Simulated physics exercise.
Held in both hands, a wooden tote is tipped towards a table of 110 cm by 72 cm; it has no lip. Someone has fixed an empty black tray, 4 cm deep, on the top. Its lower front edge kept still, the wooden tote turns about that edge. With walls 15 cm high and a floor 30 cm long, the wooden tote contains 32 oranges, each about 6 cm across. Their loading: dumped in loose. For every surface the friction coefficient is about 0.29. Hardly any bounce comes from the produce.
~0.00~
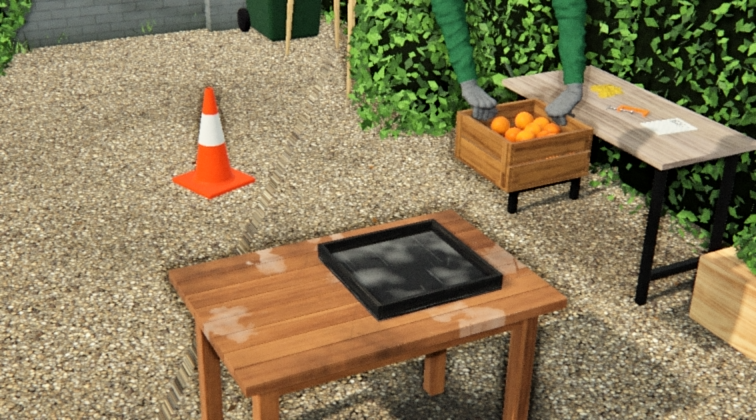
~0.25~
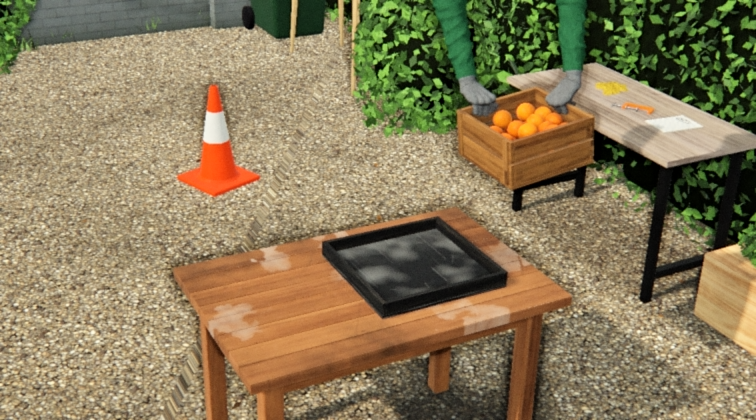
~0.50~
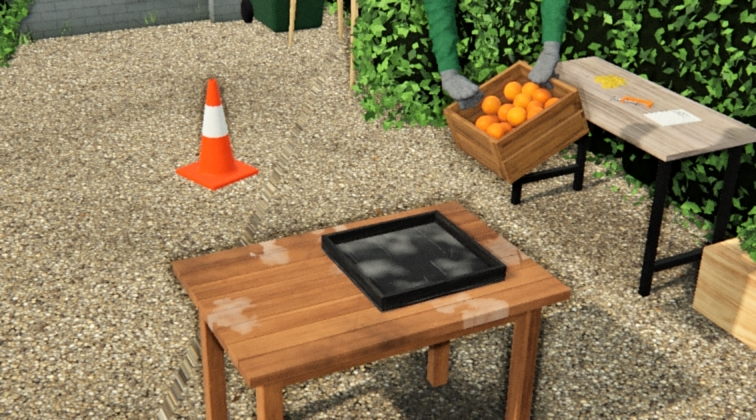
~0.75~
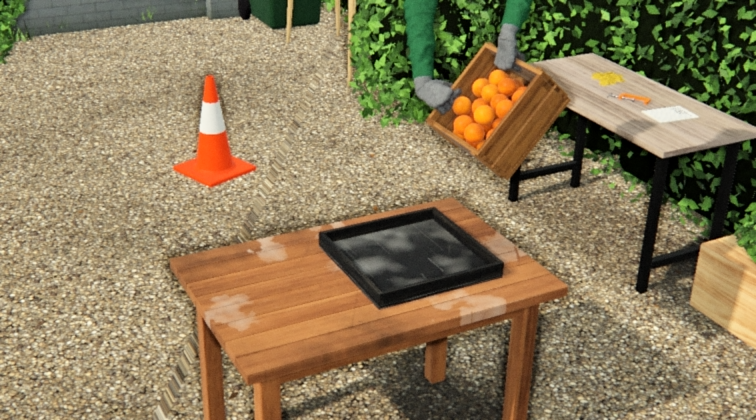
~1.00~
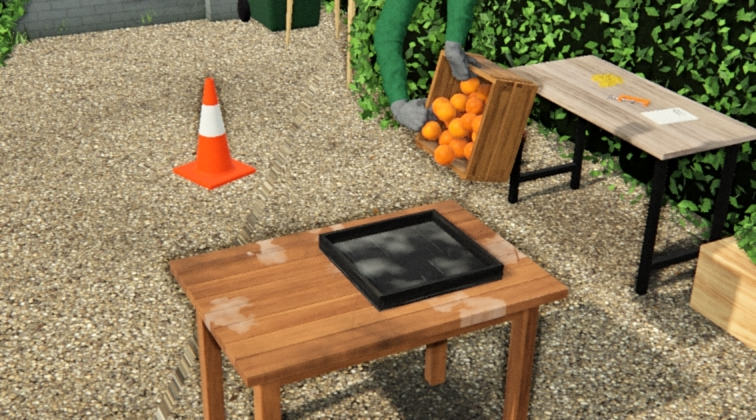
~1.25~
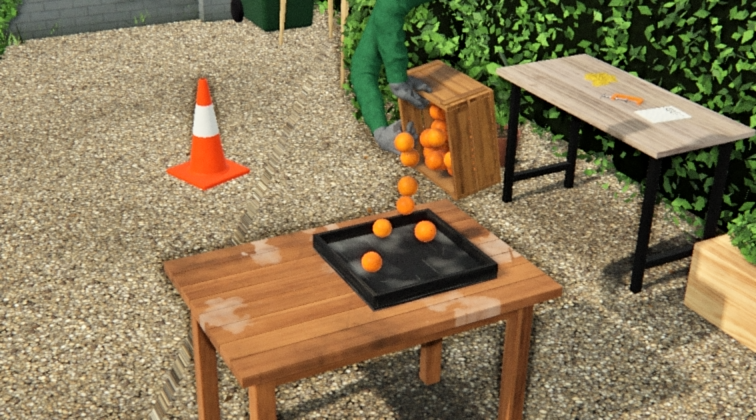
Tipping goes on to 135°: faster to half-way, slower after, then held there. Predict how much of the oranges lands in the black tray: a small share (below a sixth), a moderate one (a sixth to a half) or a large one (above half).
A large share.
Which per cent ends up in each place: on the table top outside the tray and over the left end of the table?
First place roughly 5 per cent, second place roughly 5 per cent.
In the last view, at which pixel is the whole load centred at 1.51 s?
I'd put the middle close to (409, 193) in the last view.
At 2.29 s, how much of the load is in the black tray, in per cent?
85 %.
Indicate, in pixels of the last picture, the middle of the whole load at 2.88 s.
Estimated centre in the last picture: (380, 261).
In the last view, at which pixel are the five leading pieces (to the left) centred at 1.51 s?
Pixel (355, 258), give or take.
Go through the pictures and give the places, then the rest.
In the first frame (each is followed by its nearest rim corner in this view), wooden tote, (514, 143); black tray, (381, 304); 0° from level; none out.
The second frame shows wooden tote, (513, 141); 7° from level.
The third frame shows wooden tote, (499, 140); 24° from level.
The fourth frame shows wooden tote, (479, 151); 48° from level.
The fifth frame shows wooden tote, (466, 174); 75° from level; 1 out, the lowest orange at (445, 155).
The sixth frame shows wooden tote, (456, 196); black tray, (377, 294); 100° from level; 6 out, the lowest orange at (372, 262).
After 1.51 s, tilt 122°; 10 still in the wooden tote, 9 in the black tray, 2 on the table top outside the tray and 11 in the air.
After 1.84 s, tilt 135°; 24 in the black tray and 8 on the table top outside the tray.
After 2.29 s, tilt 135°; 27 in the black tray, 3 on the table top outside the tray, 1 over the left end of the table and 1 over the table's other edges.
Outcome (at 2.88 s), 27 in the black tray, 2 on the table top outside the tray, 2 over the left end of the table and 1 over the table's other edges. Asked share, 27 of 32, 84 per cent.
